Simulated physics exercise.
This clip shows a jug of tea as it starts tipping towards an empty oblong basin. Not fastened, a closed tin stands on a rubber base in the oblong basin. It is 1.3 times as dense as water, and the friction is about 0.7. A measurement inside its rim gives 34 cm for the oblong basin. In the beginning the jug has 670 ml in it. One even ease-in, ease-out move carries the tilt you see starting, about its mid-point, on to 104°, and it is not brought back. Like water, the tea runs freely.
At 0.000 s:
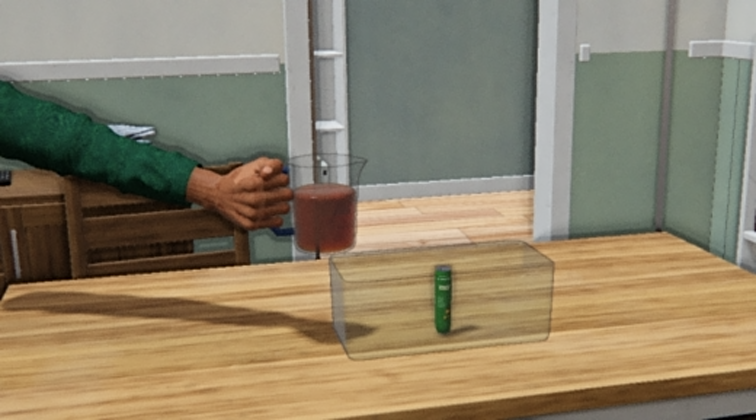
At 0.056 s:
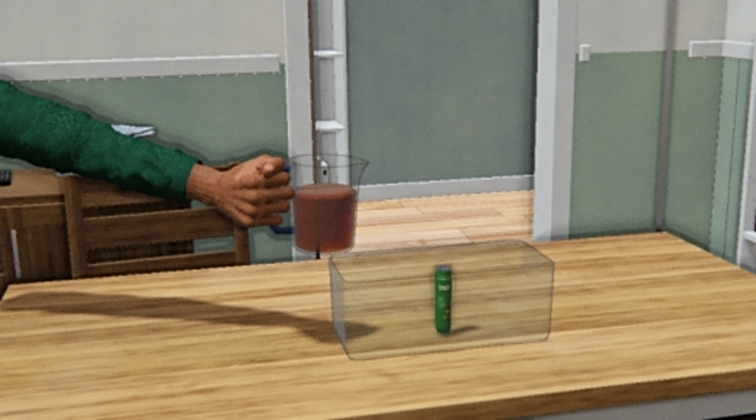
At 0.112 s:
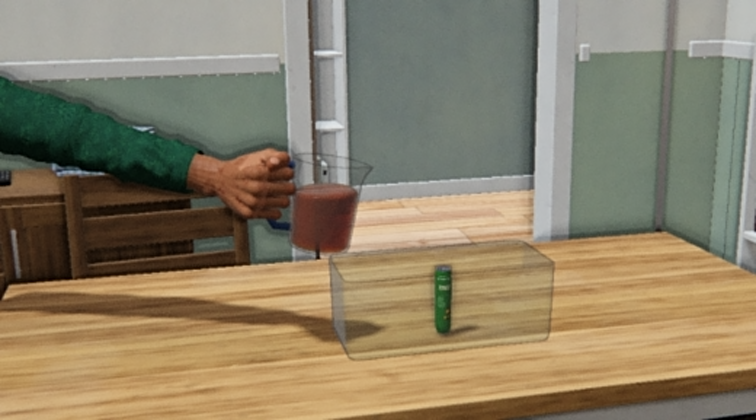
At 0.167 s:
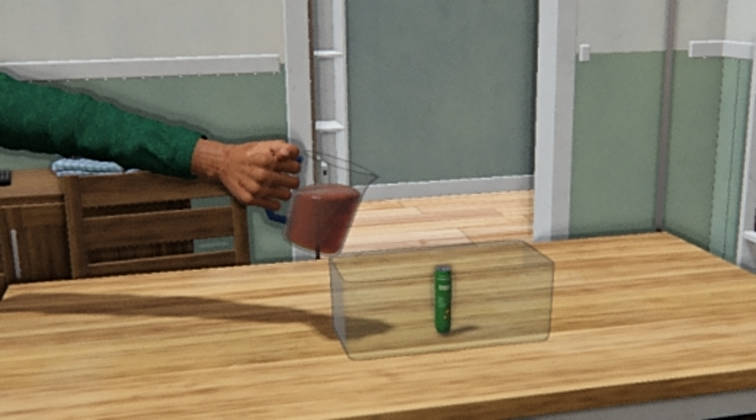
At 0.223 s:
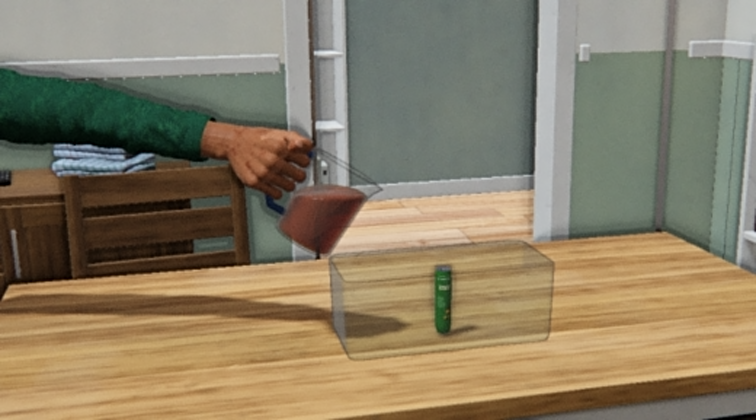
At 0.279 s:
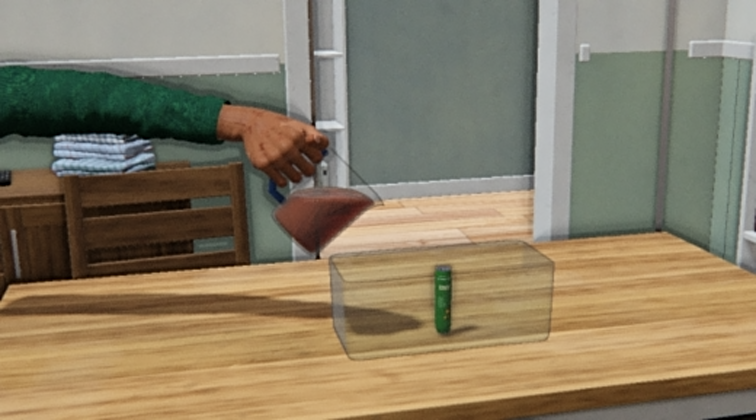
In this clip, a hand in a green sleeve holds a clear jug of reddish-brown tea above a wooden table and steadily tilts it rightward, towards a transparent oblong basin in which a small green tin stands still.
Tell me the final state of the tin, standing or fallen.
It stays vertical.
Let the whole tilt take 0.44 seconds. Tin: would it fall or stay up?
Result: Tin upright.
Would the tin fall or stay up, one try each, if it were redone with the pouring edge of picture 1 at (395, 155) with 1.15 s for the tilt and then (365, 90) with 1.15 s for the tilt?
First it topples; then it topples.
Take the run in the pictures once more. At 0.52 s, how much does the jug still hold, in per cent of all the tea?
Near 62 in a hundred.
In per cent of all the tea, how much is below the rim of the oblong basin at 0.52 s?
Roughly 20 percent of it.
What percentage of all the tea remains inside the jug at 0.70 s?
18 in a hundred, give or take.
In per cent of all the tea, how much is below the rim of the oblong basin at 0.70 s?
I'd put it at roughly 72 per cent.
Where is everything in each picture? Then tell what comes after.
The first picture shows tilt 0°; pouring edge (368, 159); surface from (291, 192) to (355, 188); the oblong basin's rim runs from (336, 270) to (539, 253); the tin's top is at (443, 271).
The second picture shows tilt 2°; pouring edge (369, 161); surface from (291, 191) to (355, 188).
The third picture shows tilt 9°; pouring edge (374, 166); surface from (293, 191) to (357, 188).
The fourth picture shows tilt 19°; pouring edge (379, 176); surface from (292, 194) to (360, 189).
The fifth picture shows tilt 33°; pouring edge (383, 189); surface from (287, 203) to (366, 192).
The sixth picture shows tilt 48°; pouring edge (384, 204); surface from (279, 205) to (373, 197).
After 0.52 s the tilt is 101° and 62 per cent is still to pour; the tin stands where it began.
After 0.70 s the tilt is 104° and 18 per cent is still to pour; the tin stands where it began.
After 0.89 s the tilt is 104° and 4 per cent is still to pour; the tin stands where it began.
After 1.09 s the tilt is 104° and 0 per cent is still to pour; the tin stands where it began.
In the end the tin stands where it began.
